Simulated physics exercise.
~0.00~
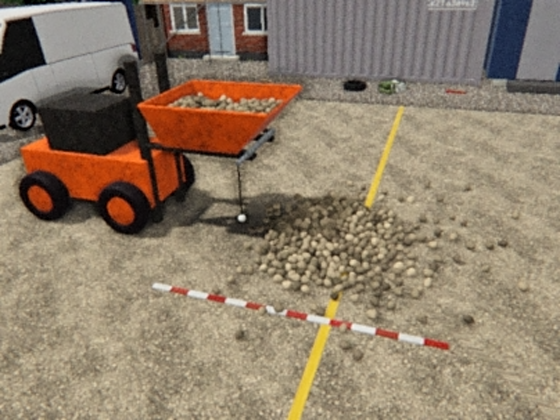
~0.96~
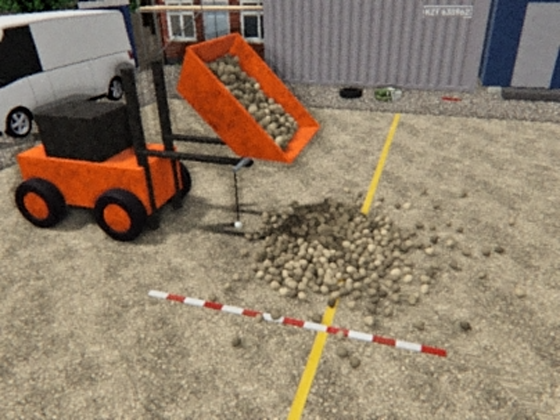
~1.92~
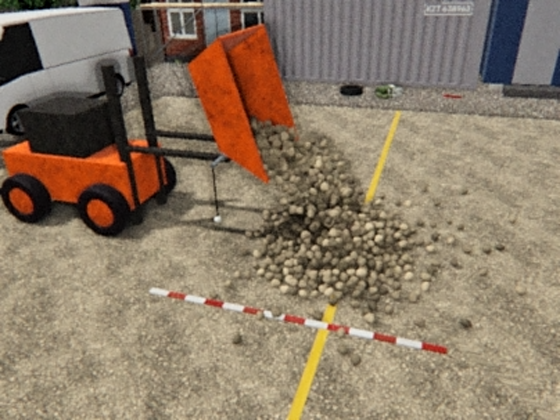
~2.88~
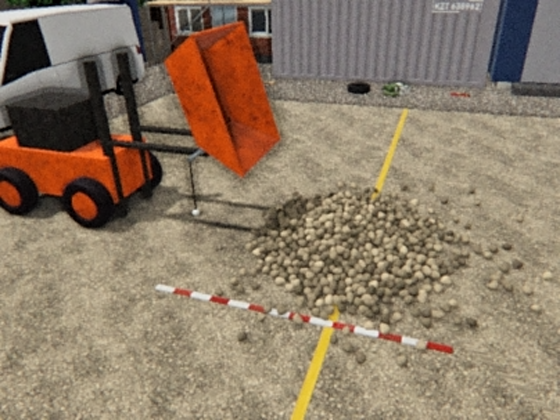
An orange fork truck tips its skip, pours cobbles onto the pile, and backs away left.
